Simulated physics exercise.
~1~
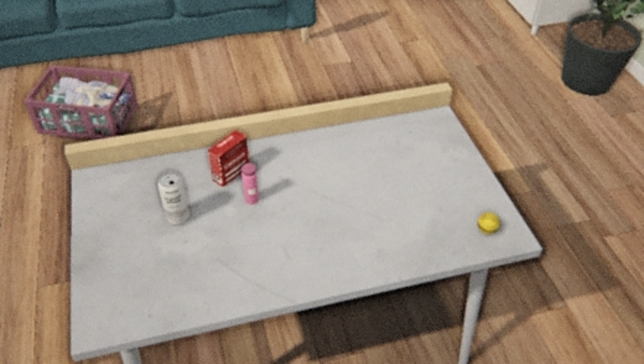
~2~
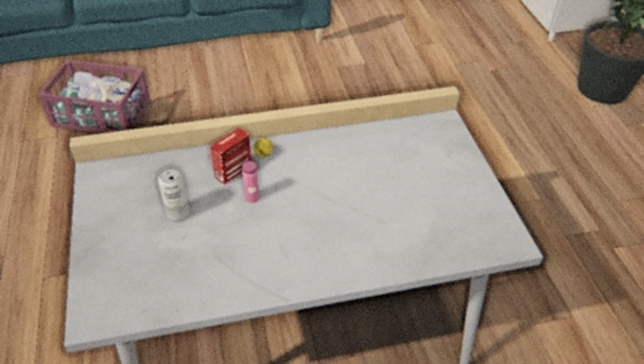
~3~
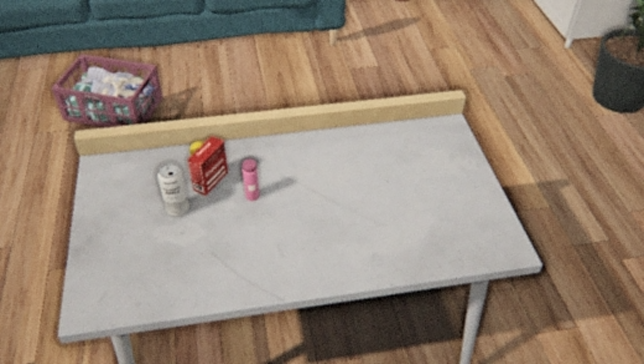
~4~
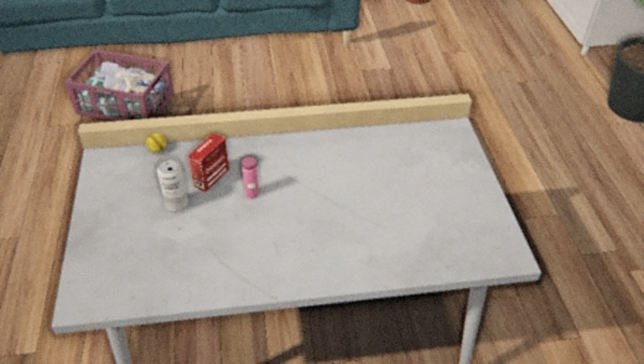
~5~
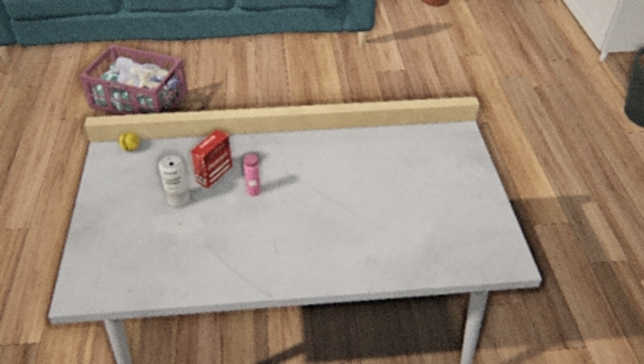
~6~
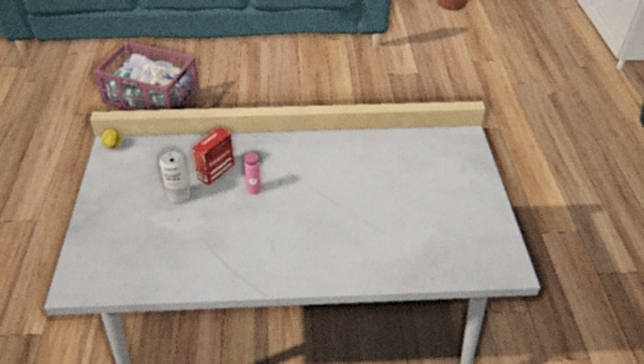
In a room with a wooden floor, a pale grey table with a raised wooden strip along its far edge is seen from above, the view drifting slowly sideways. On its left half stand a white can, a red packet and a pink shaker, while a yellow ball starts near the right end. The ball rolls left to the far side, passes behind the packet, and the packet shifts slightly left, staying upright. The ball continues left along the strip, slowing as it goes. It ends near the far left corner, with the can and shaker still in place.
